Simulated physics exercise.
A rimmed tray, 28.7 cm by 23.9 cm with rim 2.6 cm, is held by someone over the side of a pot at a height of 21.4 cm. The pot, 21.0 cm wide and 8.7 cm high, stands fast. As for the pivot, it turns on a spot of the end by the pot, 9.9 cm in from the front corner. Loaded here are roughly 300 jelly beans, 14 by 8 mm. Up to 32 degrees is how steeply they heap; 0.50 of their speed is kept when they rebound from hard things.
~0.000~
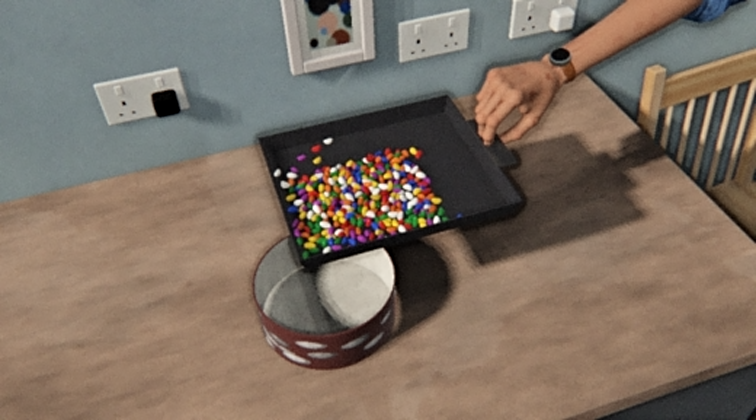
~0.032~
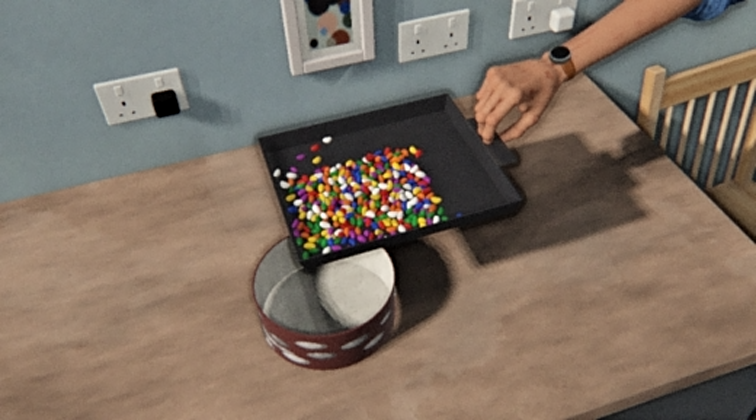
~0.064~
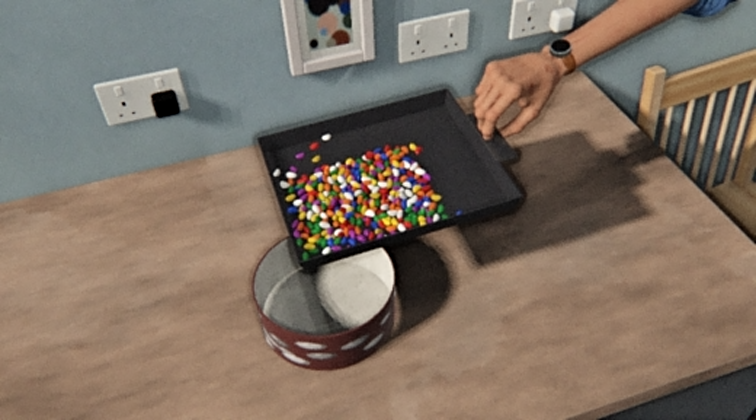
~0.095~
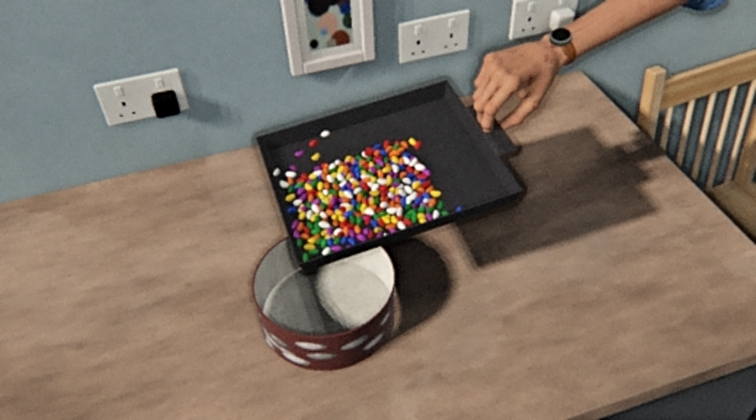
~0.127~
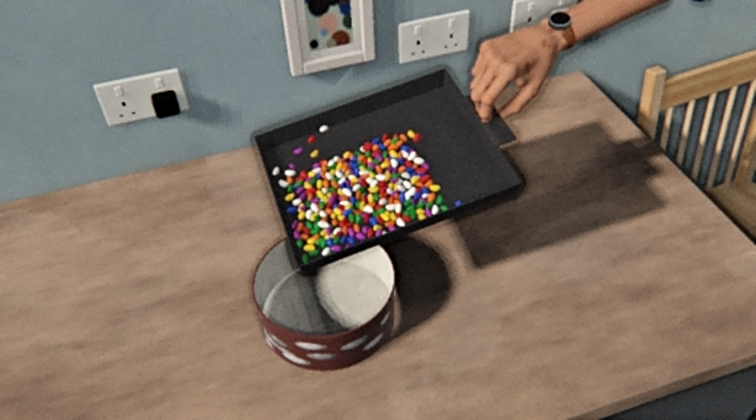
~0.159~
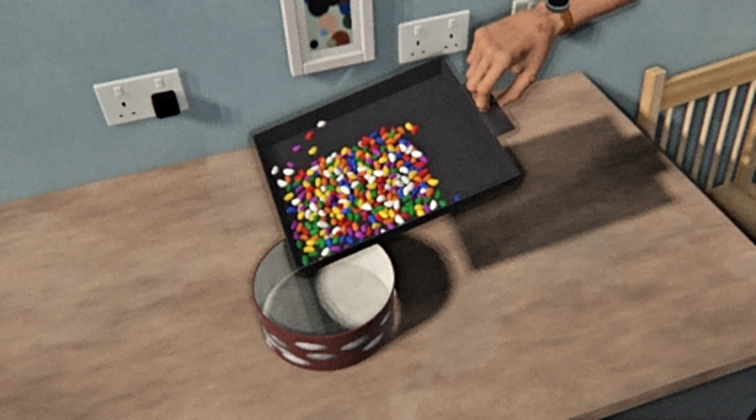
A hand raising the right end of a black tray of multicoloured jelly beans, its left end staying above a round pot.
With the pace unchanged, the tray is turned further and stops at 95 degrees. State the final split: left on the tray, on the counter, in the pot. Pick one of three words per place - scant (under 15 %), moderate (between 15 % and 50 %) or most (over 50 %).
My call is tray: Scant, counter: Most, pot: Moderate.
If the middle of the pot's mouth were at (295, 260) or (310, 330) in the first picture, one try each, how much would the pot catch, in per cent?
Spot one: Some 20 per cent; spot two: Some 90 per cent.
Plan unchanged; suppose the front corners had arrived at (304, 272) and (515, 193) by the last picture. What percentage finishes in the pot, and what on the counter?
The pot gets 80 and the counter 20.
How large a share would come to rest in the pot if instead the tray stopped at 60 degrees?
The pot would get around 10 per cent.
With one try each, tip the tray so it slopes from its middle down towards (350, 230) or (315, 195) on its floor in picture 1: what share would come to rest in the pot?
Near 70 and 15 per cent, in that order.
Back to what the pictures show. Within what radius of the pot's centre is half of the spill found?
Roughly 20 cm from the centre.
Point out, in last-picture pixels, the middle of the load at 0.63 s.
Roughly (290, 248).
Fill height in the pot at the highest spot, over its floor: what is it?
Measured height: Approx. 1.5 cm.
After 0.44 s, tilt 54 degrees; the tray holds 100 %, the pot 0 %.
Then, at 0.63 s, tilt 81 degrees; the tray holds 85 %, the pot 0 %.
After 0.94 s, tilt 95 degrees; the tray holds 5 %, the pot 25 %.
At rest (2.3 s), tray 0 %, counter 65 %, pot 35 %.
